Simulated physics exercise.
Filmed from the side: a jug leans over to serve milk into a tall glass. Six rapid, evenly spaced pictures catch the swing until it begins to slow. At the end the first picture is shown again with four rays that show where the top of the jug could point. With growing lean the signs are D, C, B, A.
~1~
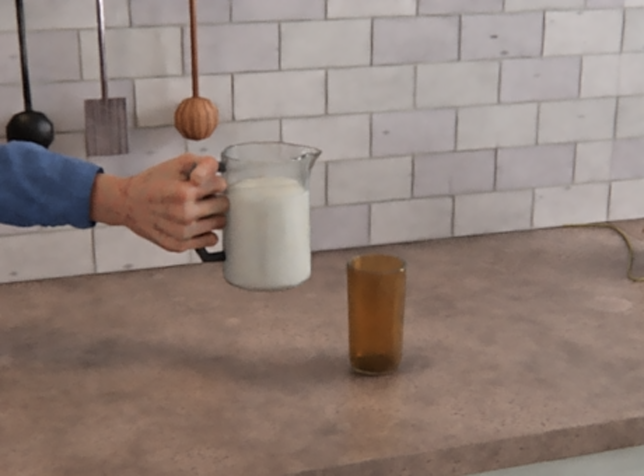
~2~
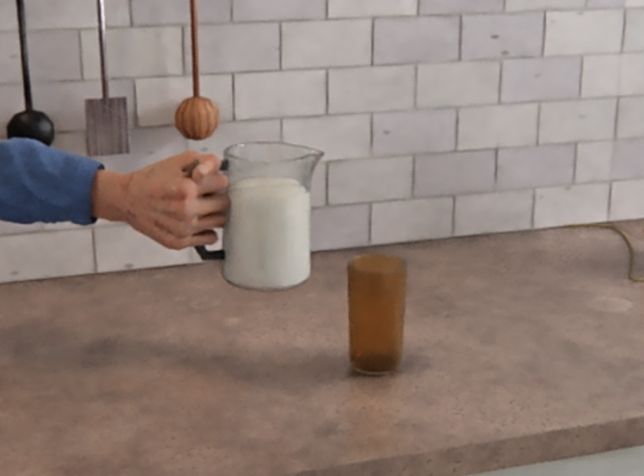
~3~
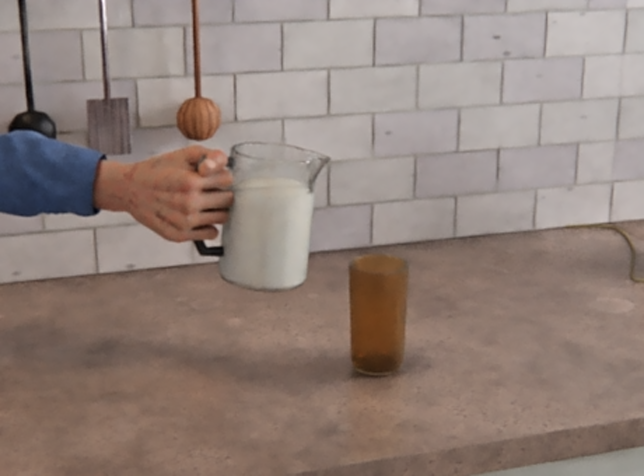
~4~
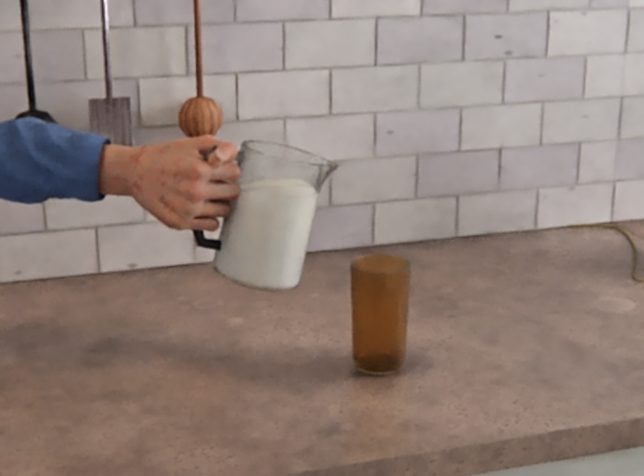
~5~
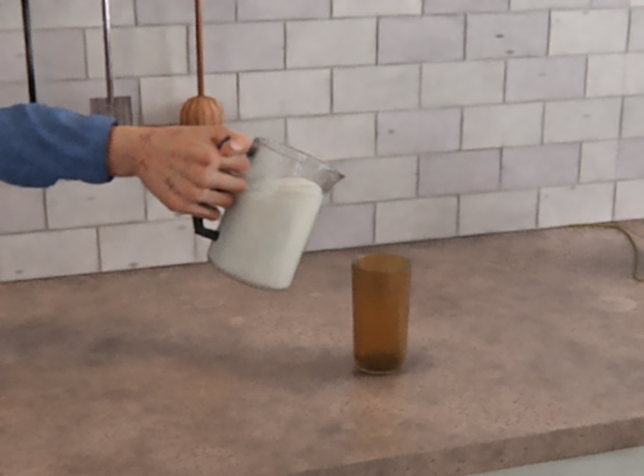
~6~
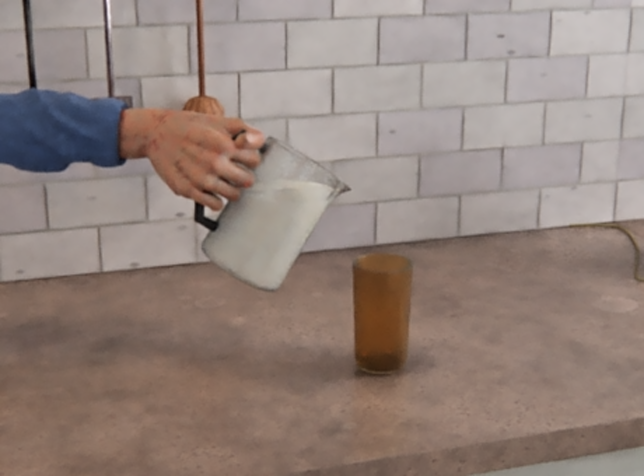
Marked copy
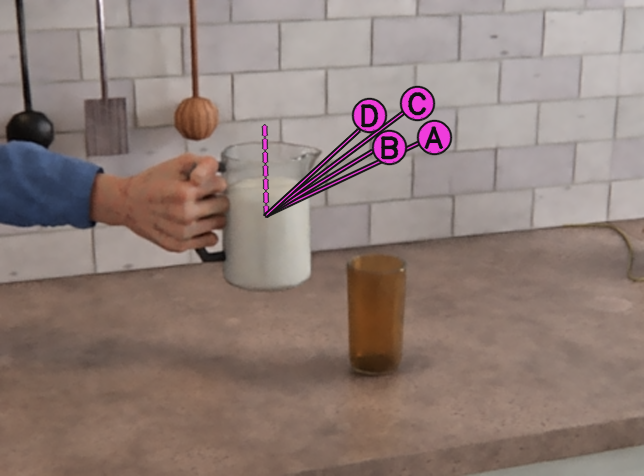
In the video, a hand in a blue sleeve holds a clear glass jug of milk upright to the left of a tall amber glass on a countertop, then gradually tilts the jug rightward, with no milk leaving it.
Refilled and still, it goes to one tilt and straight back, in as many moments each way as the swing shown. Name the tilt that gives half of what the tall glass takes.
The answer is line B.
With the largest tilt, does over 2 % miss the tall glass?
No, it does not.
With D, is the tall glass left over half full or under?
Under half.
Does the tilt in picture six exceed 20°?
Yes.
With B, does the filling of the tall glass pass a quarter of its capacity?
Yes.
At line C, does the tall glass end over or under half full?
Under.
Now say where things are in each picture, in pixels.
Upright, lip at (320, 151); rim of the tall glass round (377, 263); nothing has left yet.
Upright, lip at (322, 152); nothing has left yet.
Tipped about 7°, lip at (328, 157); nothing has left yet.
Tipped about 14°, lip at (336, 165); nothing has left yet.
Tipped about 23°, lip at (344, 175); nothing has left yet.
Tipped about 33°, lip at (349, 188); nothing has left yet.
On the marked copy, A at (418, 143); B at (372, 151); C at (403, 112); D at (358, 130).
For line A, the tall glass ends with about 69 % of what it can hold.
For line B, the tall glass ends with about 48 % of what it can hold.
For line C, the tall glass ends with about 31 % of what it can hold.
For line D, the tall glass ends with about 19 % of what it can hold.
